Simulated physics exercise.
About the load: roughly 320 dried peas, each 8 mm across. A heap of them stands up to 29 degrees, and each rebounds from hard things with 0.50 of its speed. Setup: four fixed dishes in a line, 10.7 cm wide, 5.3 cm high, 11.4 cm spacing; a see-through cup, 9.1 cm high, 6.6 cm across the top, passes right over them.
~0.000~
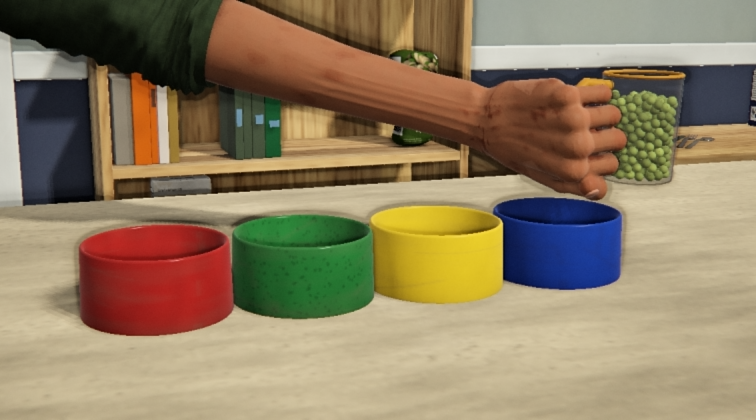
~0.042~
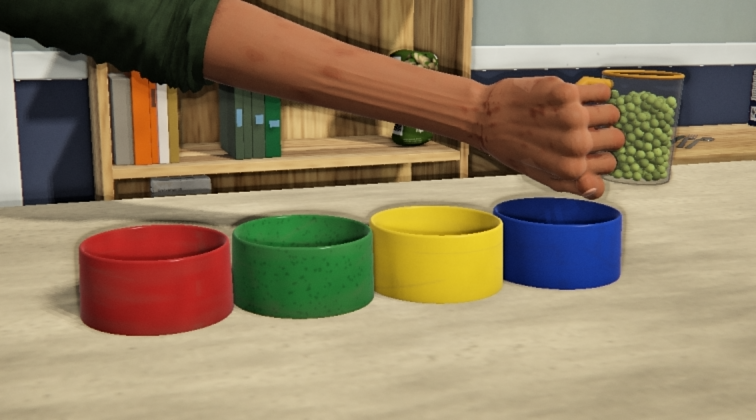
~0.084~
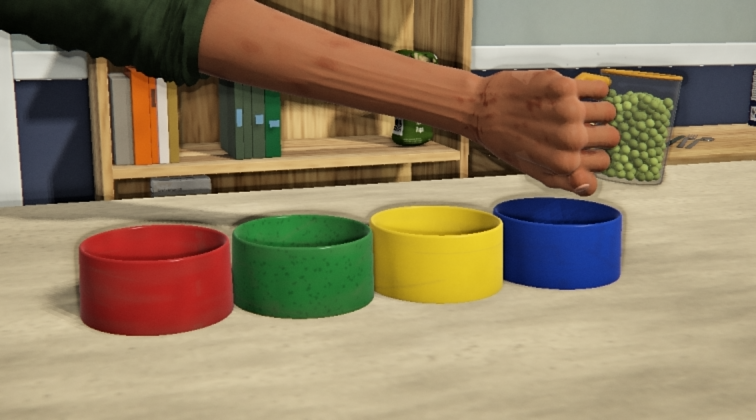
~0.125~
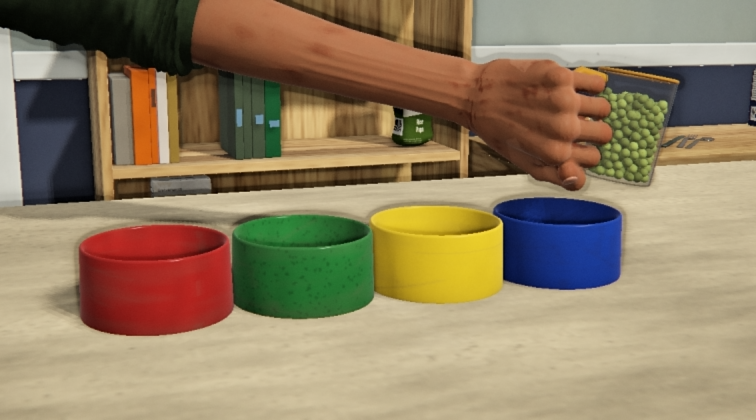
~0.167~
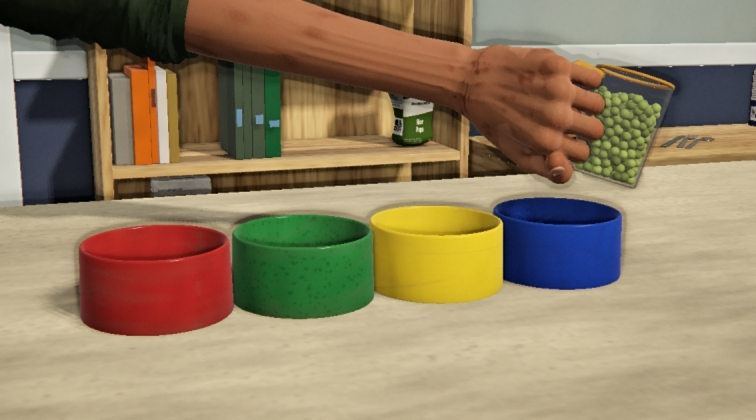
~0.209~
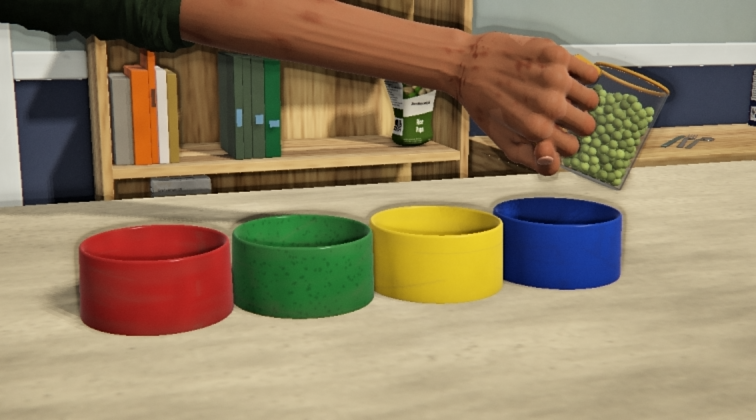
A clear cup of green peas tilting and shifting slightly left in a person's hand, behind four coloured dishes on a counter.
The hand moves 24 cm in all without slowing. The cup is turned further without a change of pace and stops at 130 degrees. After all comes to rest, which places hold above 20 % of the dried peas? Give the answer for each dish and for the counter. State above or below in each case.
In the end red: I expect its count to stay within a fifth of the total; blue: I expect its count to outstrip a fifth of the total; green: I expect its count to stay within a fifth of the total; yellow: I expect its count to outstrip a fifth of the total; counter: I expect its count to stay within a fifth of the total.
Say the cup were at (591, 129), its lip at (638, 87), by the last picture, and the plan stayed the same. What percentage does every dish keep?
Dish by dish: Red 0 per cent, blue 0 per cent, green 0 per cent, yellow 100 per cent.
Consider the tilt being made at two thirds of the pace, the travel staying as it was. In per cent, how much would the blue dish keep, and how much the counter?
Then the blue dish would get 10 and the counter 0.
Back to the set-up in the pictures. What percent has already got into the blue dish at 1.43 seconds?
I'd say around 50 per cent.
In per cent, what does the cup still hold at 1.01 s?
About 10 per cent.
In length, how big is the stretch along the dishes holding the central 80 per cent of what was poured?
The stretch is around 15 cm long.
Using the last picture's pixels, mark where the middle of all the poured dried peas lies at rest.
Roughly pixel (514, 263).
After 0.69 s, tilt 103 degrees; cup holds 90 %, blue 10 %.
After 1.01 s, tilt 130 degrees; cup holds 10 %, blue 50 %, yellow 30 %.
After 1.43 s, tilt 130 degrees; cup holds 0 %, blue 50 %, yellow 40 %.
At rest (1.8 s), red 0 %, blue 50 %, green 0 %, yellow 40 %, counter 10 %.
